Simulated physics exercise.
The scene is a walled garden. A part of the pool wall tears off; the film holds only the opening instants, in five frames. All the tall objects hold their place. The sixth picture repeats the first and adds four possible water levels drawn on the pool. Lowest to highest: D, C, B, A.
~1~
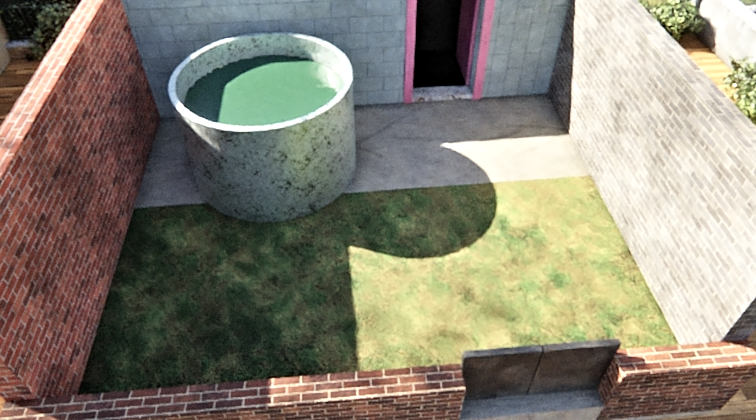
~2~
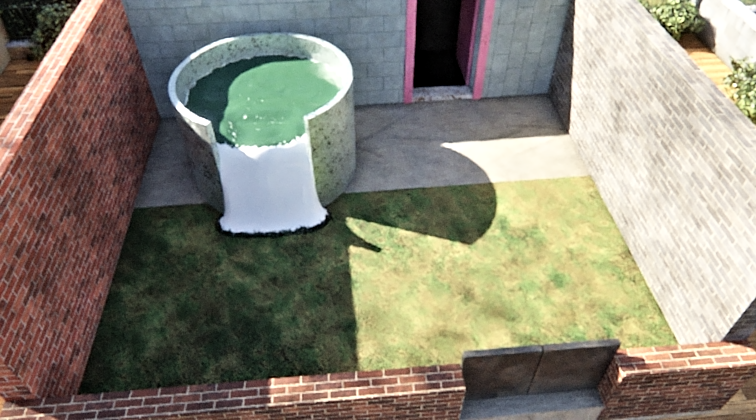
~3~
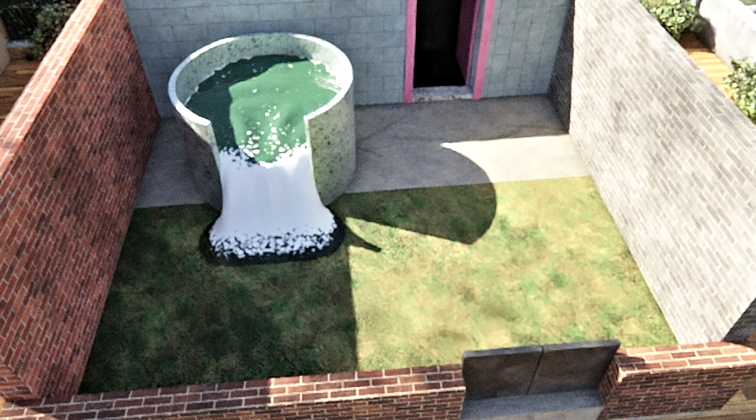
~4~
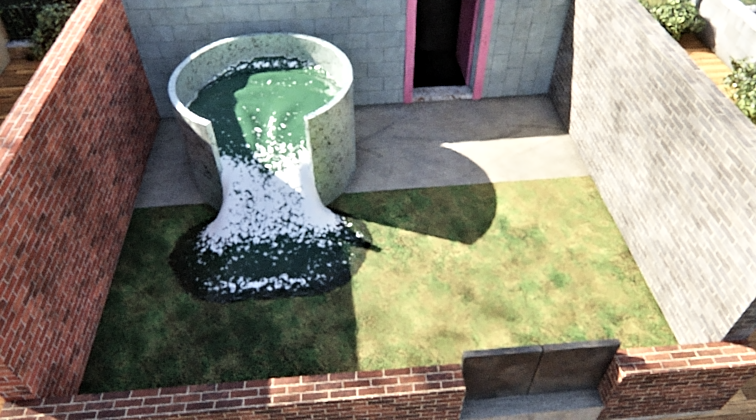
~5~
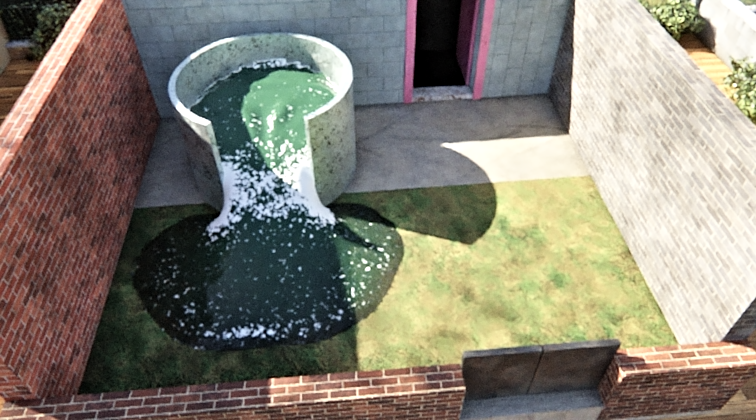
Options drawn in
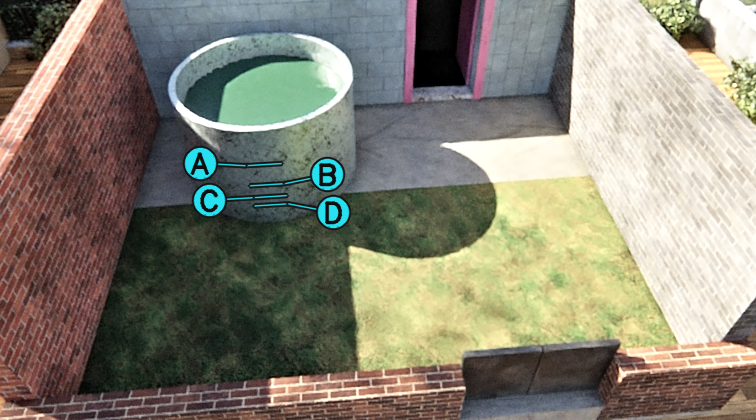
Green water pours through a gap in the round pool's front and spreads across the grass.
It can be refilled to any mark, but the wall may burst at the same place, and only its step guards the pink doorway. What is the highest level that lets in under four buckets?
That is line A.
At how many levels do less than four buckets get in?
All of them.
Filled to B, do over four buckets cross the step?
No.
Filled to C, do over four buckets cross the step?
No.
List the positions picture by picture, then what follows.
Water in the pool at rest, its middle at (266, 97); foot of the pink doorway at (442, 100); shut gate at (538, 353).
Water covers 1 % of the ground and shows as far out as (222, 223).
Water covers 4 % of the ground and shows as far out as (212, 255).
Water covers 9 % of the ground and shows as far out as (201, 290).
Water covers 18 % of the ground and shows as far out as (188, 336).
On the marked copy, A at (263, 164); B at (267, 184); C at (269, 196); D at (271, 204); from the bottom up D, C, B, A.
If A is chosen, a bucket or two gets in.
If B is chosen, nothing gets over.
If C is chosen, nothing gets over.
If D is chosen, nothing gets over.
